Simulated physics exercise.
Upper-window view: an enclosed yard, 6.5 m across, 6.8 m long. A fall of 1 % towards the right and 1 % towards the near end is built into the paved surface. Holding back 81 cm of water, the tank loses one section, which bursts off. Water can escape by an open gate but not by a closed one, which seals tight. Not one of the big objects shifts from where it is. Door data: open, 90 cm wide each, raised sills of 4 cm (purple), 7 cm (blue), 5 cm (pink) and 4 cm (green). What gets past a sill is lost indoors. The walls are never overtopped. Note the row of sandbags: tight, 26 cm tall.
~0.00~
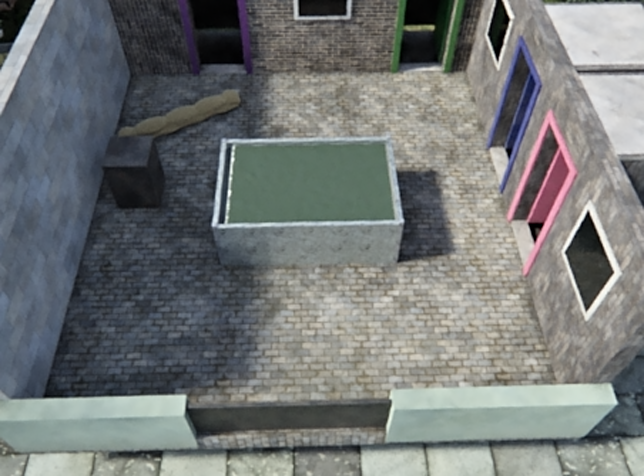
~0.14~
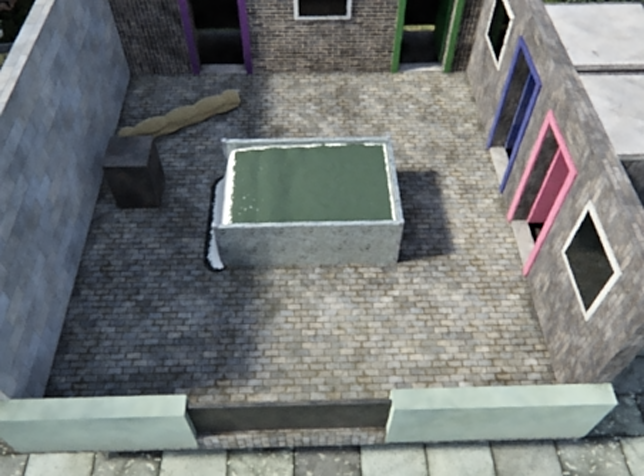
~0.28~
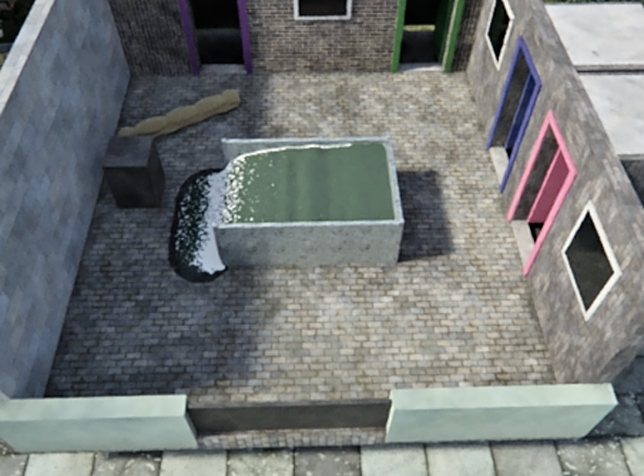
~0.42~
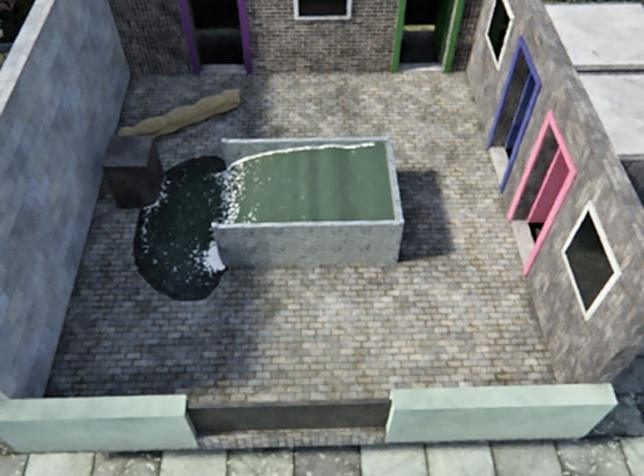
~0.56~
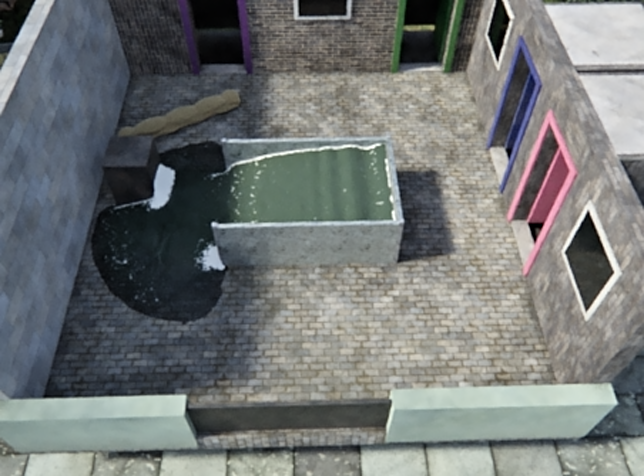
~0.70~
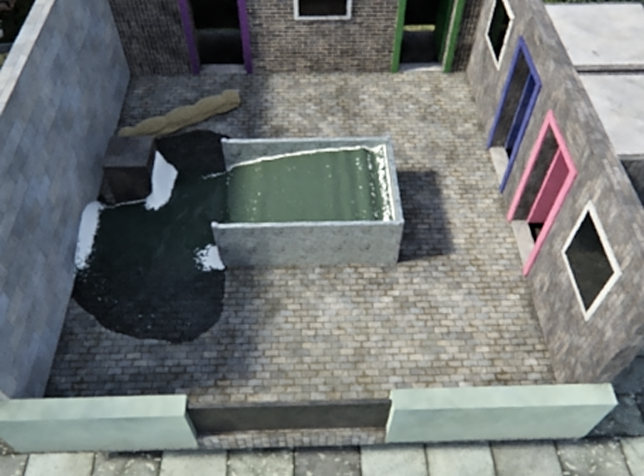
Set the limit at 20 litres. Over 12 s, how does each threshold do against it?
At the purple door the water stays short of it. At the blue door the water goes past it. At the pink door the water goes past it. At the green door the water goes past it.
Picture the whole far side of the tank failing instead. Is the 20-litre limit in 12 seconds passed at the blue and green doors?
Here's how it goes: Blue exceeds it, green exceeds it.
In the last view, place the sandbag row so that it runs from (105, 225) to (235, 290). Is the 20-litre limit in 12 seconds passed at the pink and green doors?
Against the limit, the pink door goes beyond it and the green door goes beyond it.
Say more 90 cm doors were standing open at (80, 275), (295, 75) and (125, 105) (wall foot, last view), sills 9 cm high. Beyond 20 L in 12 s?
The first one exceeds it, the second one doesn't reach it, and the third one doesn't reach it.
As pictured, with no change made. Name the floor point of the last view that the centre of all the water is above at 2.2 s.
At about (202, 232).
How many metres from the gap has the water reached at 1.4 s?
I'd put it close to 3.8 m.
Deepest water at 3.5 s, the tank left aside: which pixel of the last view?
In the final picture, near (38, 423).
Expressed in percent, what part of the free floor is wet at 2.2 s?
30 %.
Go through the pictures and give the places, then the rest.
The tank at (308, 183) is whole and still, 81 cm deep, in the first picture.
The front is at (220, 269), 0.9 m from the gap at (227, 210); 0.3 m2 of floor is under water; 81 cm left at the back of the tank, in the second picture.
The front is at (195, 276), 1.1 m from the gap at (228, 211); 1.4 m2 of floor is under water; 81 cm left at the back of the tank, in the third picture.
Water pours out at (228, 212) and has run 1.5 m, to (164, 287); typically 11 cm deep outside, 81 cm at the tank's back, in the fourth picture.
The front is at (99, 257), 2.0 m from the gap at (228, 212); 4.4 m2 of floor is under water; 78 cm left at the back of the tank, in the fifth picture.
Water pours out at (228, 213) and has run 2.4 m, to (74, 289); typically 8 cm deep outside, 70 cm at the tank's back, in the sixth picture.
After 1.4 s water covers 20 % of the floor and is deepest (49 cm) near (98, 244); purple door not reached, blue door not reached, pink door not reached, green door not reached.
After 2.2 s water covers 30 % of the floor and is deepest (55 cm) near (41, 408); purple door not reached, blue door not reached, pink door not reached, green door not reached.
After 3.5 s water covers 70 % of the floor and is deepest (34 cm) near (38, 423); purple door 6 cm at the sill, 0 L in, blue door not reached, pink door not reached, green door not reached.
After 7.0 s water covers 95 % of the floor and is deepest (21 cm) near (551, 411); purple door 3 cm at the sill, 5 L in, blue door 15 cm at the sill, 17 L in, pink door 11 cm at the sill, 47 L in, green door 8 cm at the sill, 13 L in.
After 12.0 s water covers 95 % of the floor and is deepest (15 cm) near (551, 411); purple door 2 cm at the sill, 5 L in, blue door 9 cm at the sill, 98 L in, pink door 11 cm at the sill, 150 L in, green door 7 cm at the sill, 60 L in.
